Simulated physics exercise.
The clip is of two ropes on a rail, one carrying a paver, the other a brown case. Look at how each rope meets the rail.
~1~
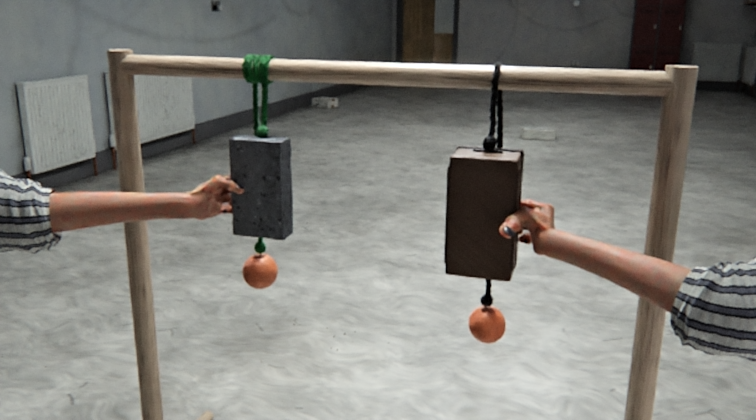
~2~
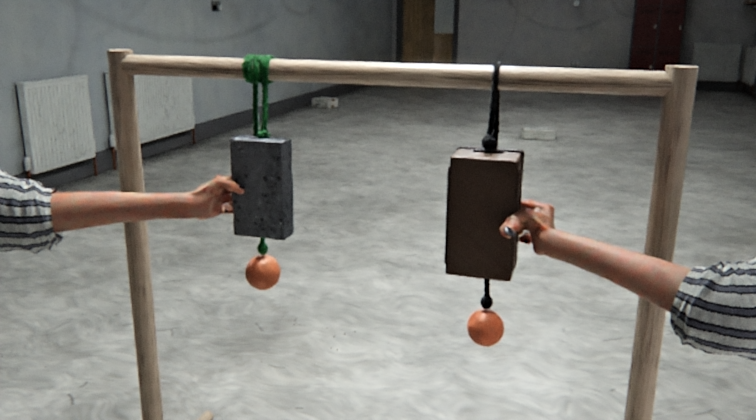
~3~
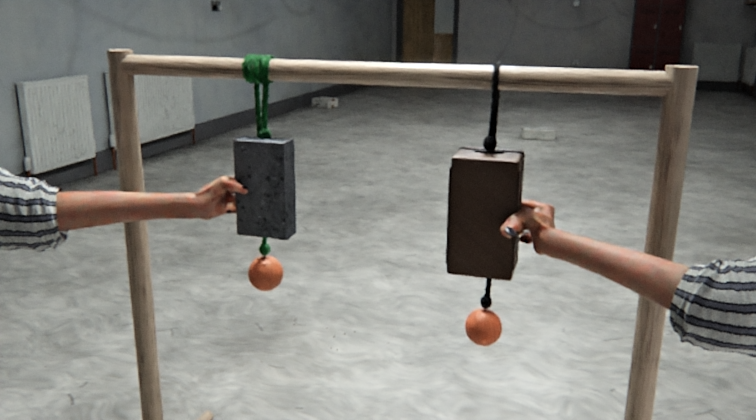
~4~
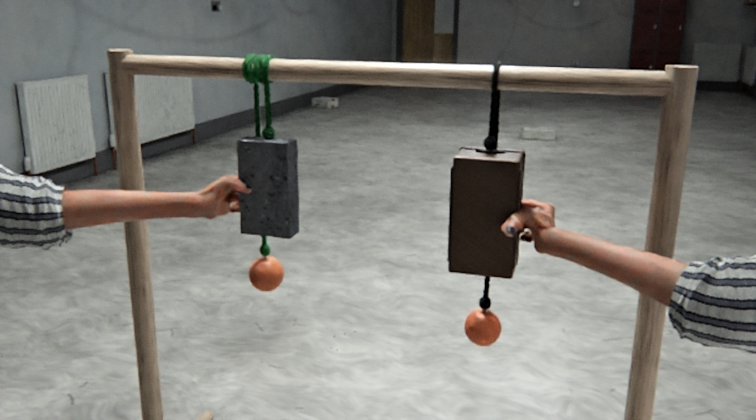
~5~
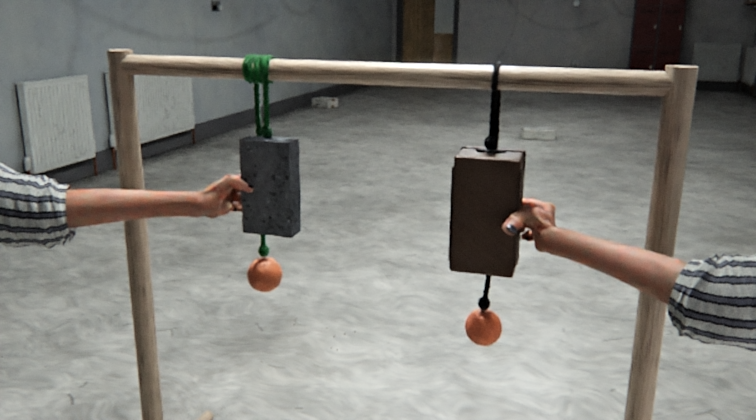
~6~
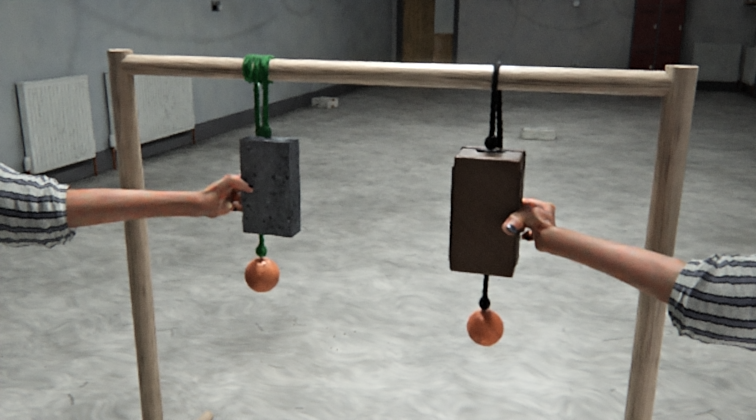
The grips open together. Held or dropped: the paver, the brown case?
The paver keeps its height, the brown case runs down to the floor.
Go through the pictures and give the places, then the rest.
In the first picture, paver (262, 187); brown case (485, 212); left orange (260, 271); right orange (487, 325).
In the second picture, paver (262, 187); brown case (485, 212).
In the third picture, paver (265, 188); brown case (486, 212).
In the fourth picture, paver (269, 187); brown case (487, 211).
In the fifth picture, paver (271, 186); brown case (488, 210).
In the sixth picture, paver (271, 186); brown case (488, 210); left rope wound several times round the rail; right rope only laid over the rail.
Then, 0.50 s past the final frame, paver still up near (268, 187); brown case on the floor.
Then, 0.96 s past the final frame, paver still up near (269, 188); brown case on the floor.
When it is over, paver still up near (268, 187); brown case on the floor. The paver stays hanging and the brown case drops.
